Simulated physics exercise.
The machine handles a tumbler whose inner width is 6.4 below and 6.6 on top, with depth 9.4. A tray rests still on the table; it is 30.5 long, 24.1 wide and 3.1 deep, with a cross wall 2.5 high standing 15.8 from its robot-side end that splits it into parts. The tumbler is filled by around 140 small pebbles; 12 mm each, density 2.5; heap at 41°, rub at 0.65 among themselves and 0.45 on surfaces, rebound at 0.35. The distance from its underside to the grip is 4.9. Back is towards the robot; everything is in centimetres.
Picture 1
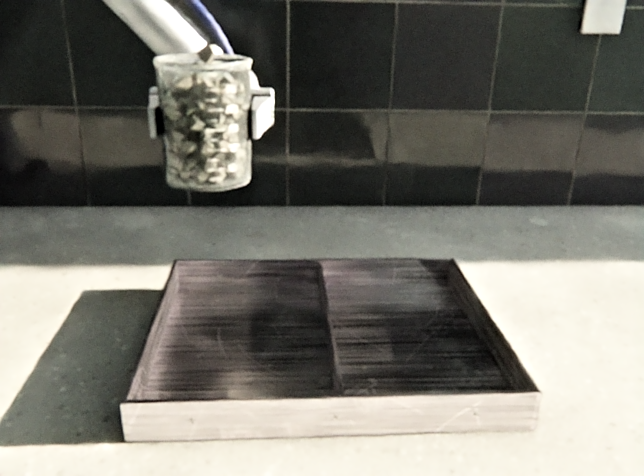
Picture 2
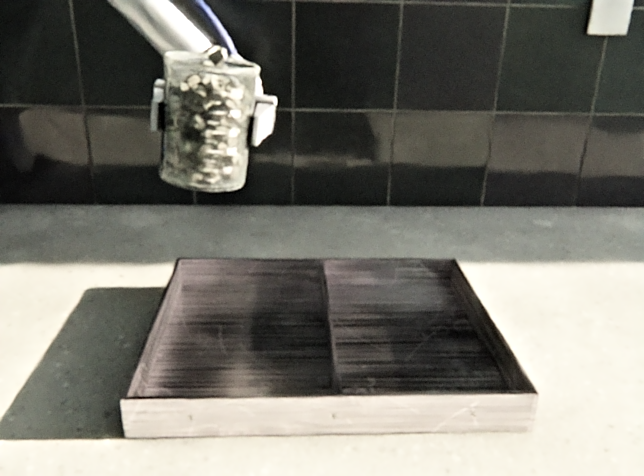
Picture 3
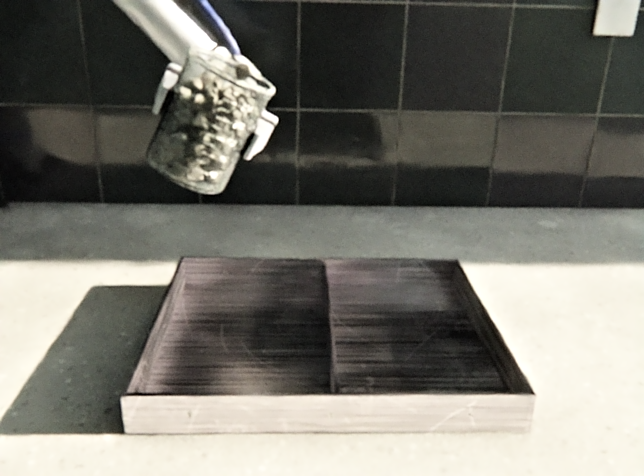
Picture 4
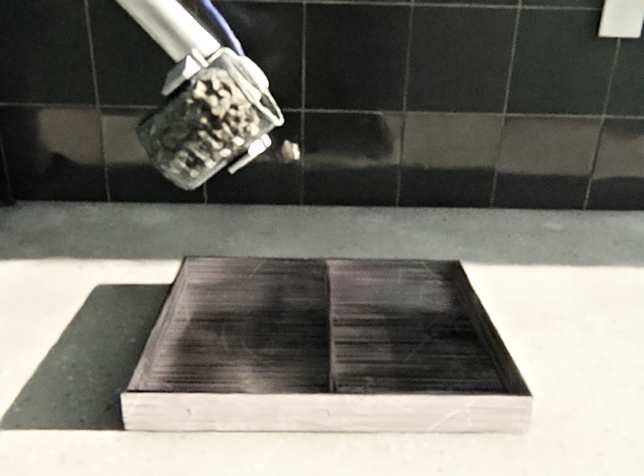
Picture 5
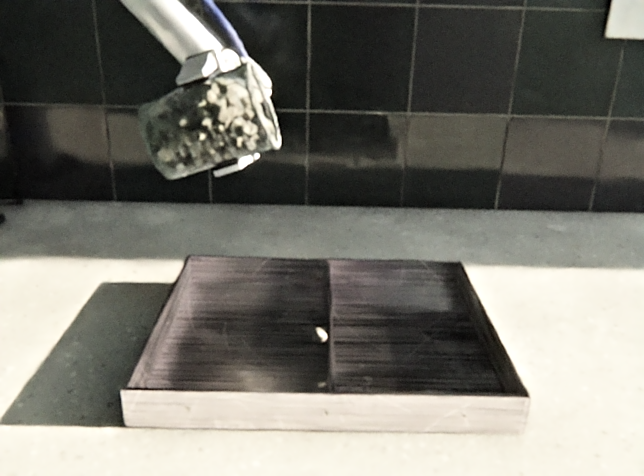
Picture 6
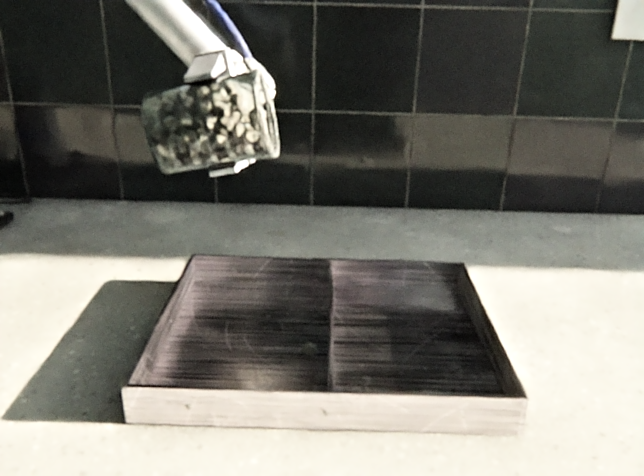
On a pale countertop before dark tiles, a robotic arm holds a clear tumbler of small pebbles above a divided tray and tilts it steeply onto its side, as one pebble drops into the tray near the divider.
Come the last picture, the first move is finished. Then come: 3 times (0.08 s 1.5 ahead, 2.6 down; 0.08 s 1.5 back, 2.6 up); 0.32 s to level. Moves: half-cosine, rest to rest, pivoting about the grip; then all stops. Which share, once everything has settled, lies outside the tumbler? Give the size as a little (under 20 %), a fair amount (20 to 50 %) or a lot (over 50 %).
A little.
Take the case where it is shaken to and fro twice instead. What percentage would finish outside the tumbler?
Expected share: About 5 %.
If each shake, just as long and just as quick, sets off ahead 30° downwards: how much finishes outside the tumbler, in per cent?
You'd expect near 25 percent of it there.
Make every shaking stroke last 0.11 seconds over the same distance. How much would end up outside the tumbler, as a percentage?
It would be near 5 per cent.
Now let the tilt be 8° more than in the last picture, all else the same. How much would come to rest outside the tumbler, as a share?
Roughly 20 percent then.
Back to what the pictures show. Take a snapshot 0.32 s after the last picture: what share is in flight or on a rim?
Estimated fraction: Near 3 %.
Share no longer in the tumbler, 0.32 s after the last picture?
Roughly 5 percent is out.
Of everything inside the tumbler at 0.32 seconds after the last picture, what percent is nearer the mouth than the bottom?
My estimate is near 45 per cent.
Then, 0.32 s after the last picture, tilted 78° forward, highest piece 24 above the table; 136 in the tumbler, 2 in the far-side part, 1 in the robot-side part, 4 in flight or on a rim.
Then, 0.64 s after the last picture, tilted 39° forward, highest piece 24 above the table; 125 in the tumbler, 11 in the far-side part, 3 in the robot-side part, 4 in flight or on a rim.
Then, 1.00 s after the last picture, level, highest piece 25 above the table; 125 in the tumbler, 13 in the far-side part, 5 in the robot-side part.
Then, 2.05 s after the last picture, level, highest piece 25 above the table; 125 in the tumbler, 13 in the far-side part, 5 in the robot-side part.
Final count, 125 in the tumbler, 13 in the far-side part, 5 in the robot-side part. That is 13 % outside the tumbler.
